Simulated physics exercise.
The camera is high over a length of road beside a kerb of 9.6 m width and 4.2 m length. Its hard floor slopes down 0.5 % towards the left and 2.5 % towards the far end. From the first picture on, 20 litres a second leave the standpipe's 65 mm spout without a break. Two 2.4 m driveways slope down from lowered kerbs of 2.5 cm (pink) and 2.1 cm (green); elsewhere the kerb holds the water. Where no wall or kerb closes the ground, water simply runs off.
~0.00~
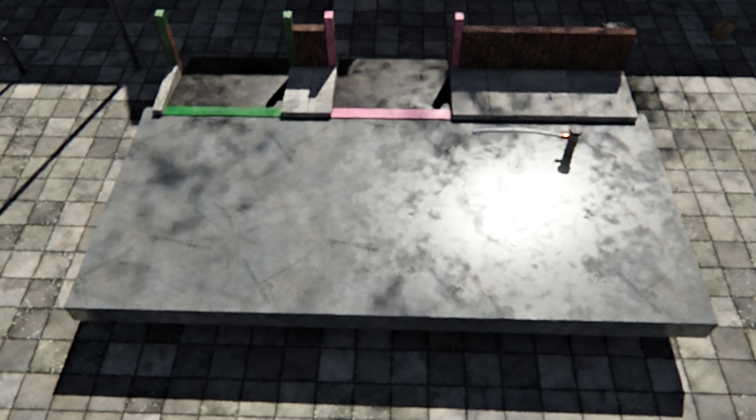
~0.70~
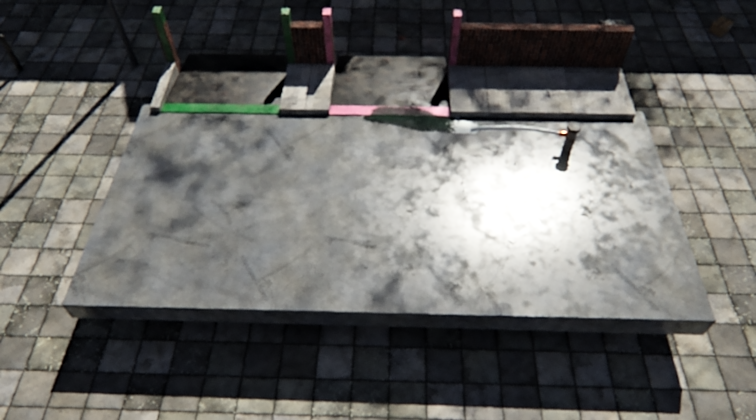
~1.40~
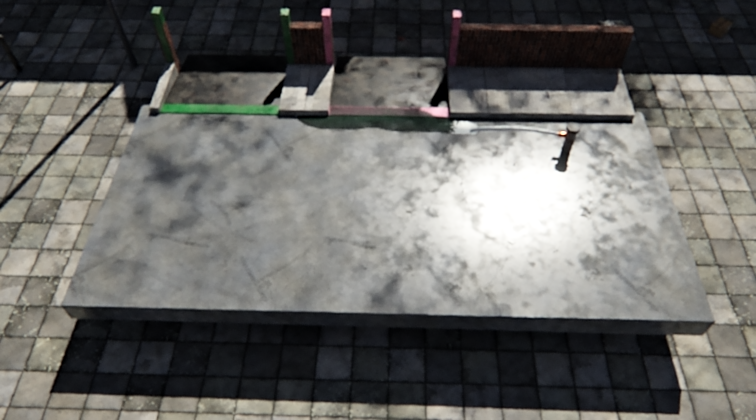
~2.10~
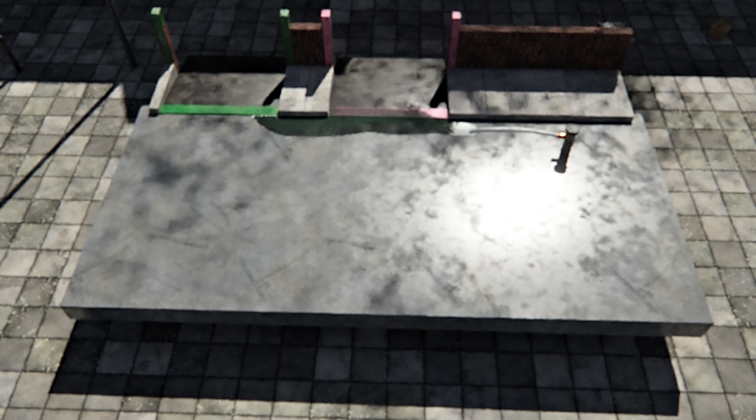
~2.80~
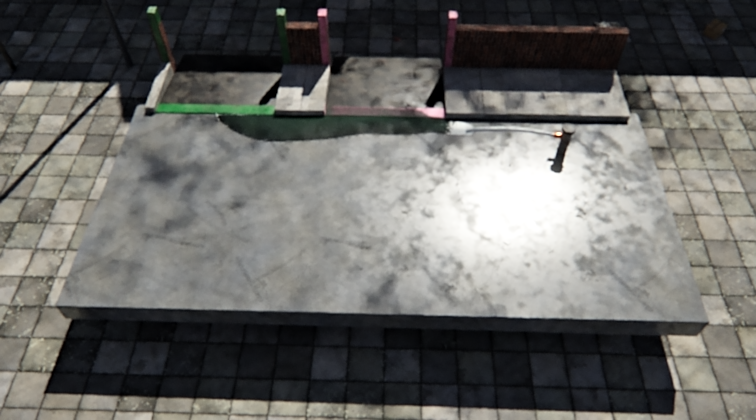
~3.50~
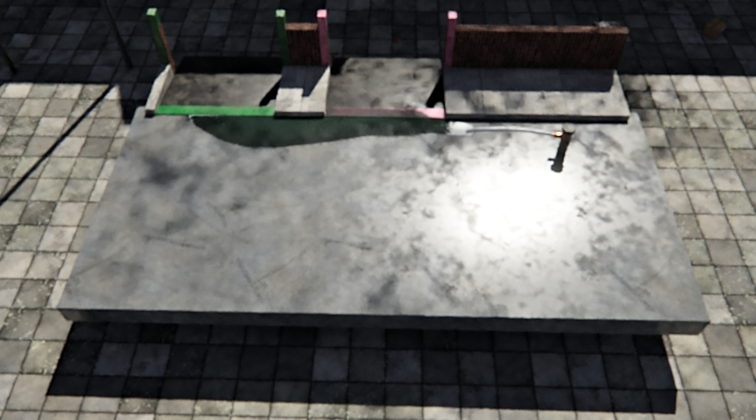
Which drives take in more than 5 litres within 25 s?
One by one: At the pink driveway it goes over the limit; at the green driveway it passes the limit.
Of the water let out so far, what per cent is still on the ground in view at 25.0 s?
About 22 per cent.
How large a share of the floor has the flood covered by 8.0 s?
About 15 per cent.
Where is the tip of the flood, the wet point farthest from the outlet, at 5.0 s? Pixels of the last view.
Near (147, 116).
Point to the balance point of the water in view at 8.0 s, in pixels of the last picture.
At about (275, 127).
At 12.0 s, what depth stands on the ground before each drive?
Depths in cm: Pink 3.5, green 3.0.
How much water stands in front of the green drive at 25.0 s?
About 3.0 cm.
After 5.0 s water covers 10 % of the floor and is deepest (5 cm) near (399, 119); pink driveway 3.6 cm at the lowered kerb, 30 L in, green driveway 2.4 cm at the lowered kerb, 0 L in.
After 8.0 s water covers 15 % of the floor and is deepest (5 cm) near (399, 119); pink driveway 3.6 cm at the lowered kerb, 52 L in, green driveway 2.8 cm at the lowered kerb, 2 L in.
After 12.0 s water covers 15 % of the floor and is deepest (5 cm) near (399, 119); pink driveway 3.6 cm at the lowered kerb, 82 L in, green driveway 2.9 cm at the lowered kerb, 8 L in.
After 16.0 s water covers 15 % of the floor and is deepest (5 cm) near (399, 119); pink driveway 3.6 cm at the lowered kerb, 112 L in, green driveway 2.9 cm at the lowered kerb, 16 L in.
After 25.0 s water covers 15 % of the floor and is deepest (5 cm) near (399, 119); pink driveway 3.6 cm at the lowered kerb, 180 L in, green driveway 2.9 cm at the lowered kerb, 34 L in.
